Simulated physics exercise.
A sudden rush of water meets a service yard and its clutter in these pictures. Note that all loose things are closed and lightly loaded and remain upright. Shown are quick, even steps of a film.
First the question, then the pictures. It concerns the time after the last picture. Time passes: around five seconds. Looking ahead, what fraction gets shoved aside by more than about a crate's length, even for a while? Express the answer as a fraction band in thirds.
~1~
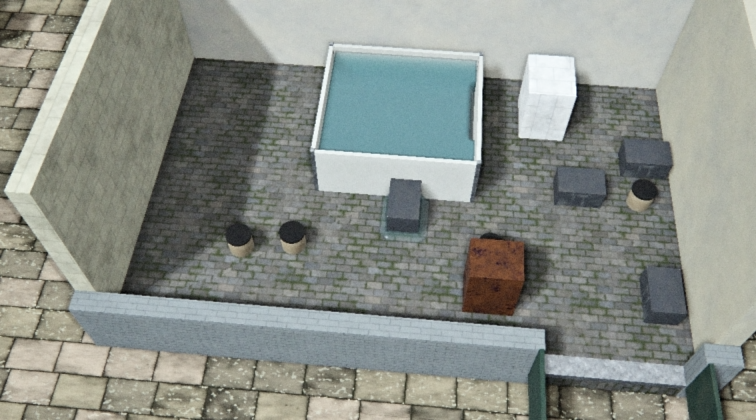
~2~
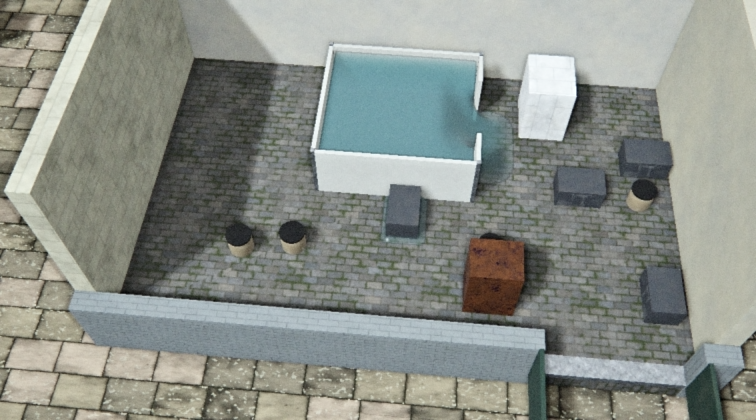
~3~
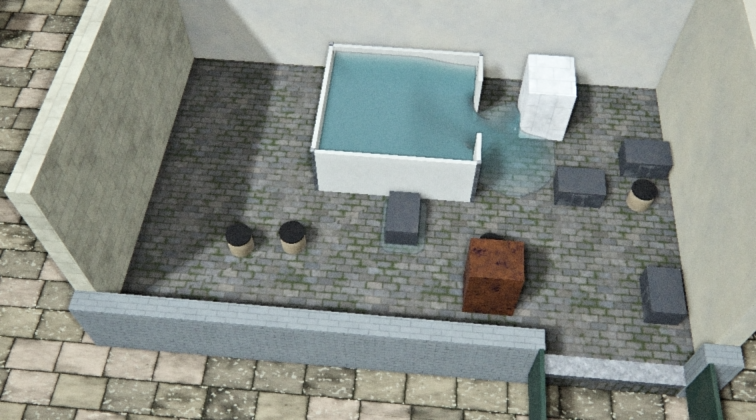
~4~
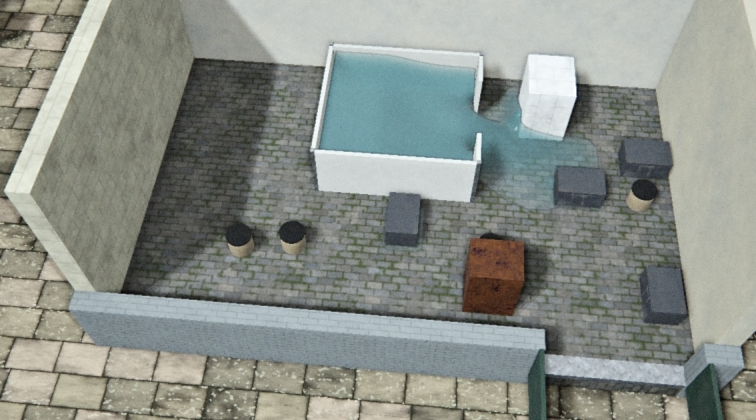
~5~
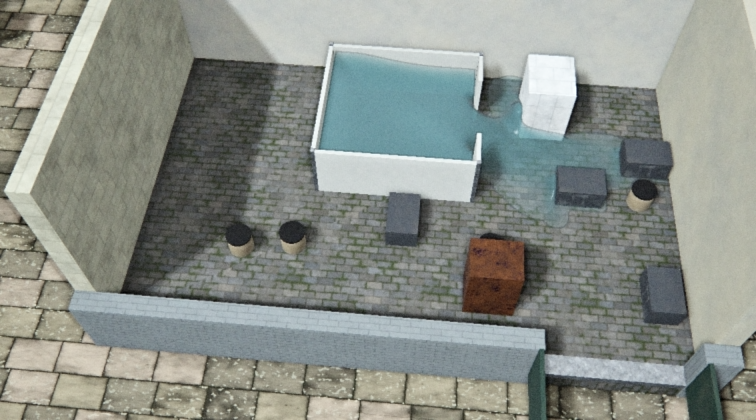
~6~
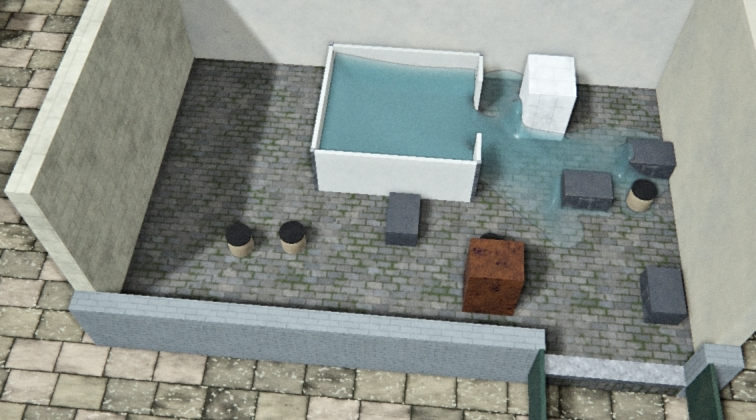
Fraction band: 1/3 to 2/3.
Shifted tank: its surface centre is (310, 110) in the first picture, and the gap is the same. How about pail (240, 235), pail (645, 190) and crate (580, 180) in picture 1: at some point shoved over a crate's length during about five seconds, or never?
Object by object, in turn: Lingered near its place, travelled a good distance, travelled a good distance.
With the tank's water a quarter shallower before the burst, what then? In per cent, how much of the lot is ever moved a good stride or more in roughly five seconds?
Around 50 in a hundred.
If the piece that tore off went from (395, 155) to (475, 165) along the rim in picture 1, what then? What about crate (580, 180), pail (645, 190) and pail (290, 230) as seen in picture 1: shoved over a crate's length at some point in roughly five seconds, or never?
Fell short, went past that, fell short.
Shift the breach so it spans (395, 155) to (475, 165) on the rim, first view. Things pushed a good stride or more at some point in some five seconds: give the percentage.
That should be close to 80 percent.
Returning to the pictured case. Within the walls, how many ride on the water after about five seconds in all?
In total, 1.
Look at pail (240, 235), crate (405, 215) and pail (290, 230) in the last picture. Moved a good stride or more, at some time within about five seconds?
Never got far, then never got far, then never got far.
A moment on, 1 of 8 are well off their spots; 0 afloat.
Next, 3 of 8 are well off their spots; 2 afloat.
Later, 4 of 8 are well off their spots; 2 afloat.
In the end, 4 of 8 are well off their spots, and 4 have been at some point; 1 afloat.
